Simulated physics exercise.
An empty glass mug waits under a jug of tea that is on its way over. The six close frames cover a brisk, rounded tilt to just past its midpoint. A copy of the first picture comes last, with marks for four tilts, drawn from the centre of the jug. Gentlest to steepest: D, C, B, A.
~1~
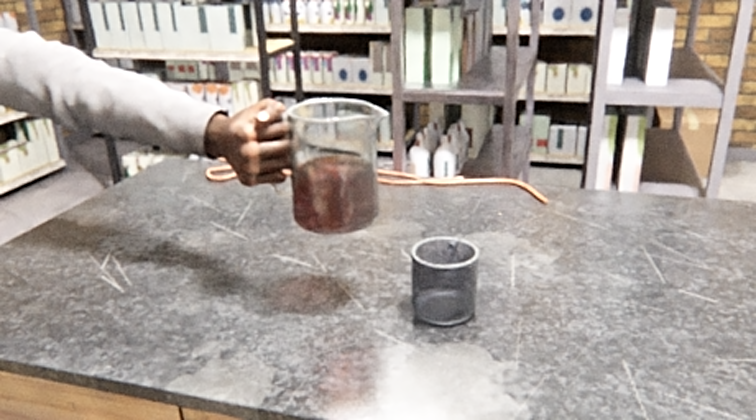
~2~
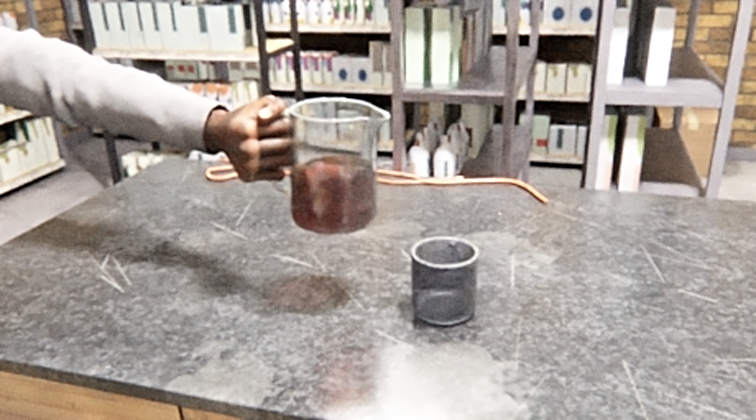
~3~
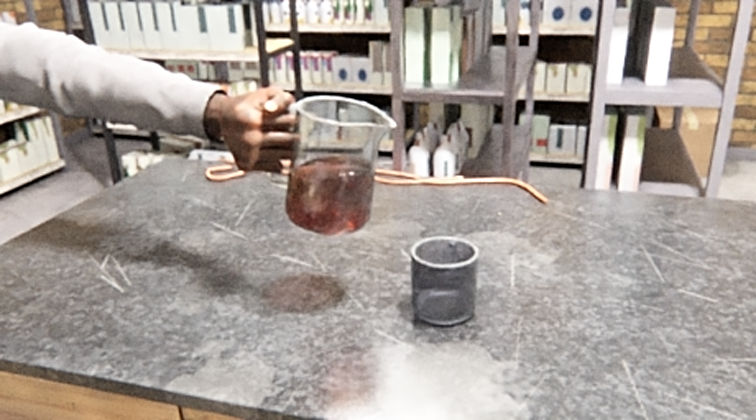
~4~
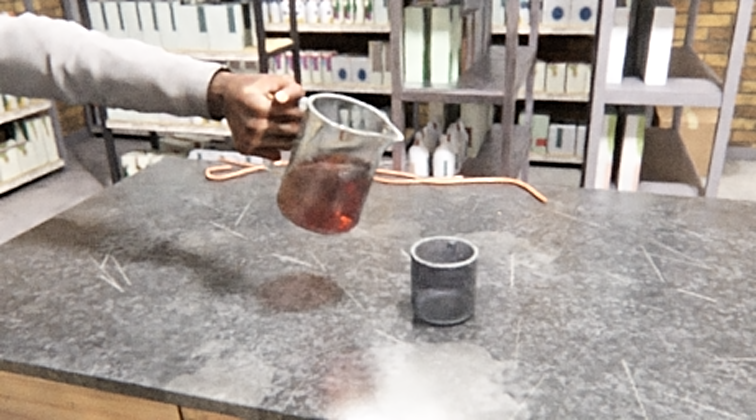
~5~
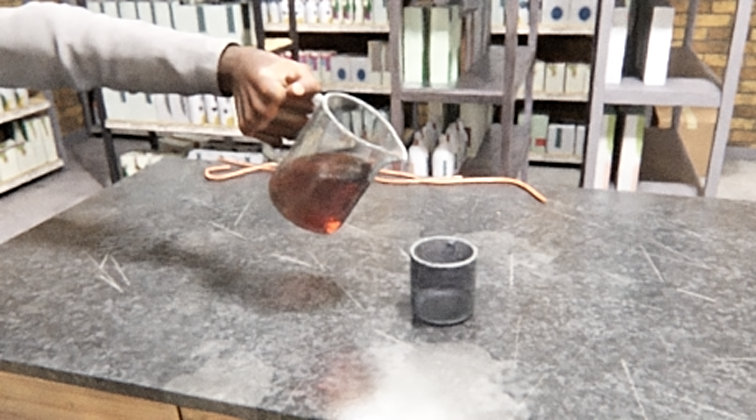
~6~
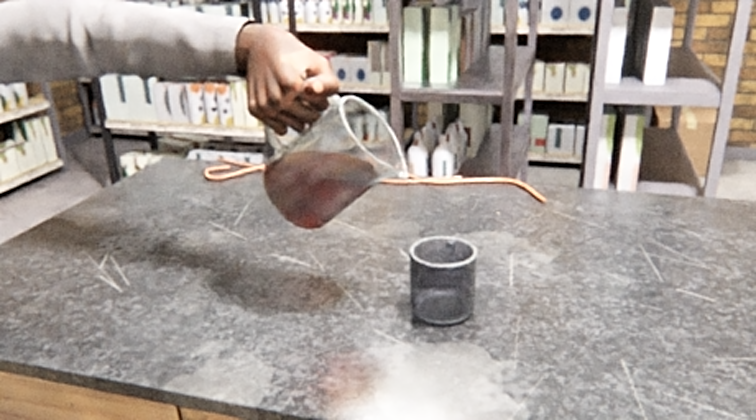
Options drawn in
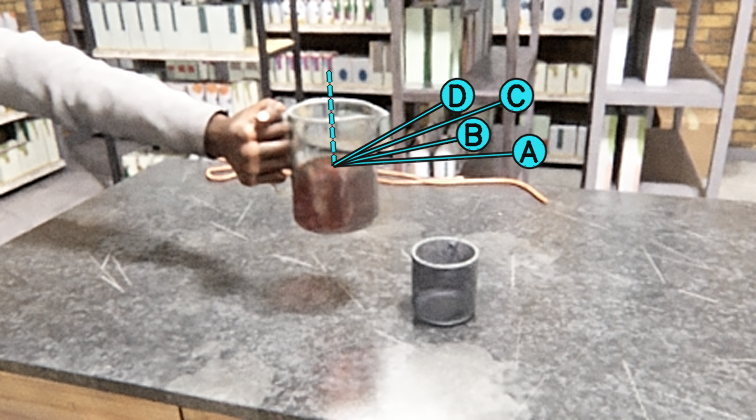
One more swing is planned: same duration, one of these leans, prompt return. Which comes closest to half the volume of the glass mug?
Use tilt B.
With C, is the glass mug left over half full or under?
Under.
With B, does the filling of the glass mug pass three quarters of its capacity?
No, it does not.
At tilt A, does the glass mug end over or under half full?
Over half.
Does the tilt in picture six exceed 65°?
No.
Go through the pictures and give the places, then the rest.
Upright, lip at (385, 115); rim of the glass mug round (445, 251); nothing has left yet, in the first picture.
Tipped about 3°, lip at (387, 117); nothing has left yet, in the second picture.
Tipped about 10°, lip at (393, 125); nothing has left yet, in the third picture.
Tipped about 21°, lip at (400, 139); nothing has left yet, in the fourth picture.
Tipped about 35°, lip at (405, 157); nothing has left yet, in the fifth picture.
Tipped about 50°, lip at (406, 176); nothing has left yet, in the sixth picture.
In cyan, A at (512, 153); B at (457, 139); C at (500, 102); D at (442, 103).
With A, the glass mug ends with about 69 % of what it can hold; 4 % of the tea is spilt.
With B, the glass mug ends with about 49 % of what it can hold.
With C, the glass mug ends with about 26 % of what it can hold.
With D, the glass mug ends with about 9 % of what it can hold.
